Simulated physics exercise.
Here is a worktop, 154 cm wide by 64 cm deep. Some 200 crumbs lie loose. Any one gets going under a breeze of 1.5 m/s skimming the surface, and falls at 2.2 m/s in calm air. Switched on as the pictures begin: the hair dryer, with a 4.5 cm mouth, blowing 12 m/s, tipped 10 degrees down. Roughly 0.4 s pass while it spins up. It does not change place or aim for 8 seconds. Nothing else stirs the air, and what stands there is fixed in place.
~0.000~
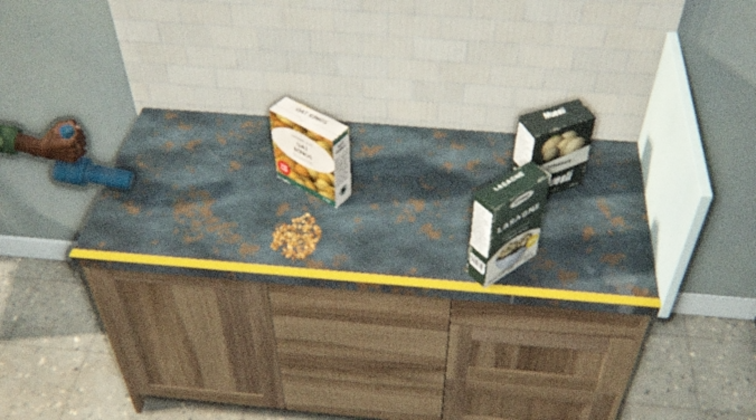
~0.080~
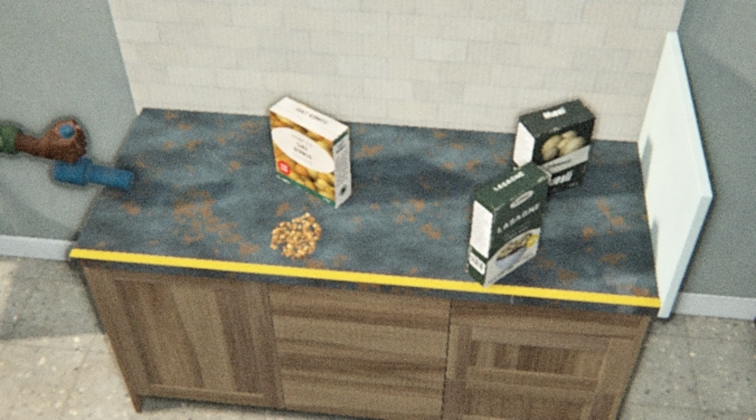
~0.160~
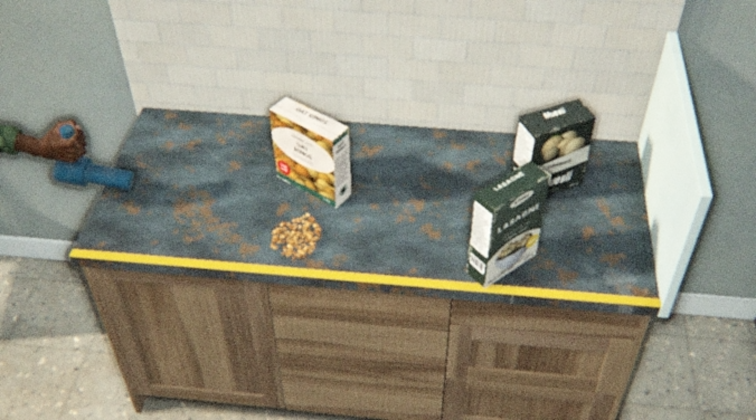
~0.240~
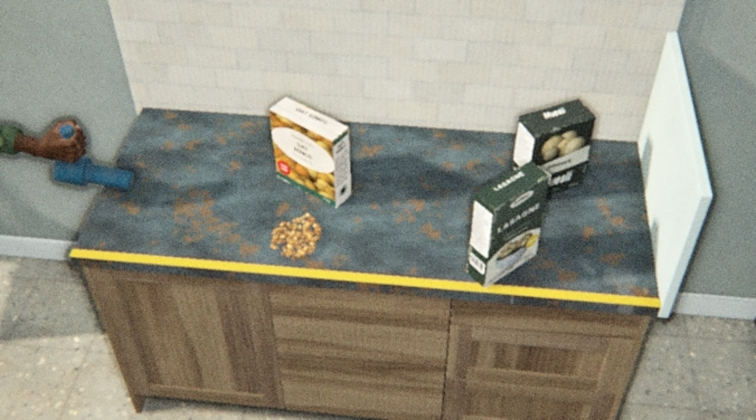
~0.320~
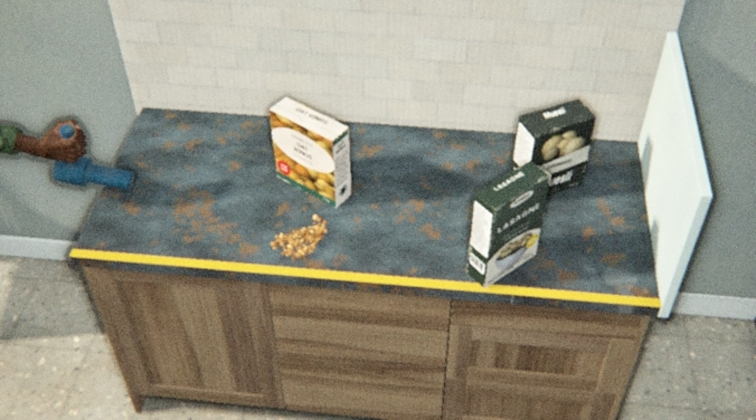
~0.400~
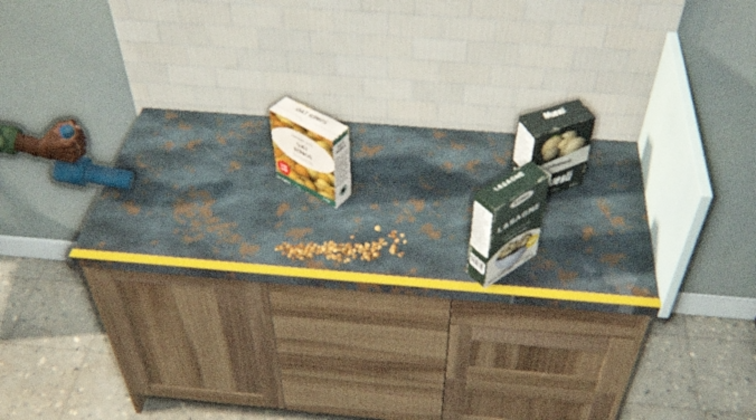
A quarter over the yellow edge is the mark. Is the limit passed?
Yes, it is passed.
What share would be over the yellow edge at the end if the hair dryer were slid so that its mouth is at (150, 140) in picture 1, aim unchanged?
That gives roughly 50 % in the end.
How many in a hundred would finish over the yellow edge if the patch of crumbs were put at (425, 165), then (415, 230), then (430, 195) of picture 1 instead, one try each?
It goes 0 %, then 10 %, then 1 %.
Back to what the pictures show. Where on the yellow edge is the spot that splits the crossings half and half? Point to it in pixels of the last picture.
I'd say roughly (404, 285).
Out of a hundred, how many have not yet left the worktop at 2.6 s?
I'd say close to 5 % are still there.
After 1.6 s, 4 % are on the move or not yet settled, 94 % are over the yellow edge.
After 2.6 s, 4 % are on the move or not yet settled, 94 % are over the yellow edge.
After 4.4 s, 4 % are on the move or not yet settled, 94 % are over the yellow edge.
After 8.0 s, at the end, 94 % are over the yellow edge.
